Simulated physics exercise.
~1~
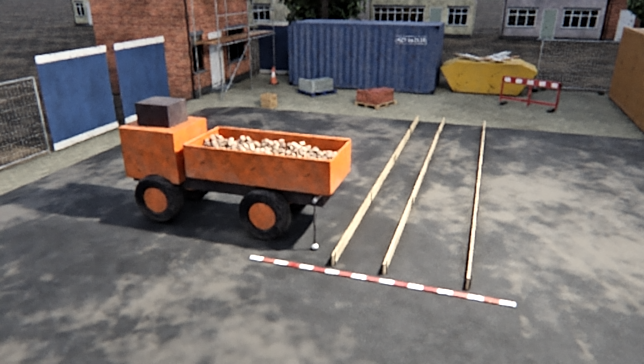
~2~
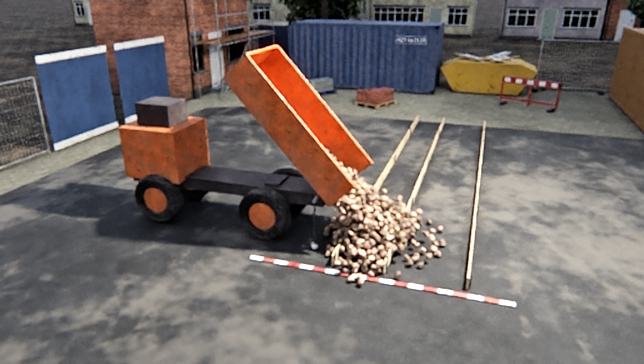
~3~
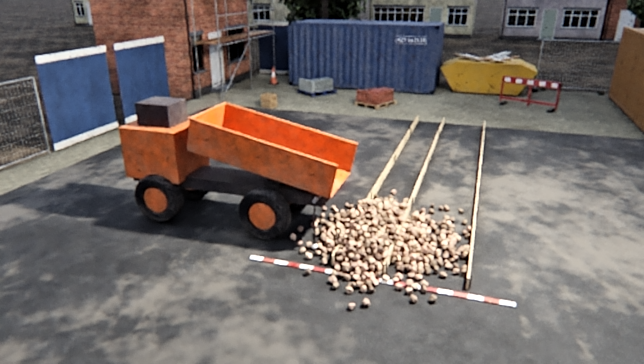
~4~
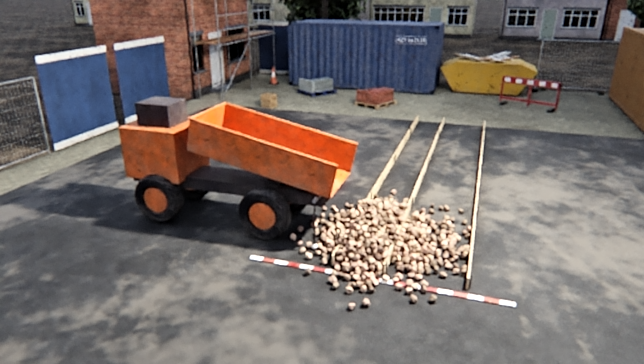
The video shows an orange truck in a yard tipping its bed steeply so that pale stones pour out behind it and spread over the wooden planks and striped staff, before the emptied bed lowers partway and stays slightly raised beside the still heap.
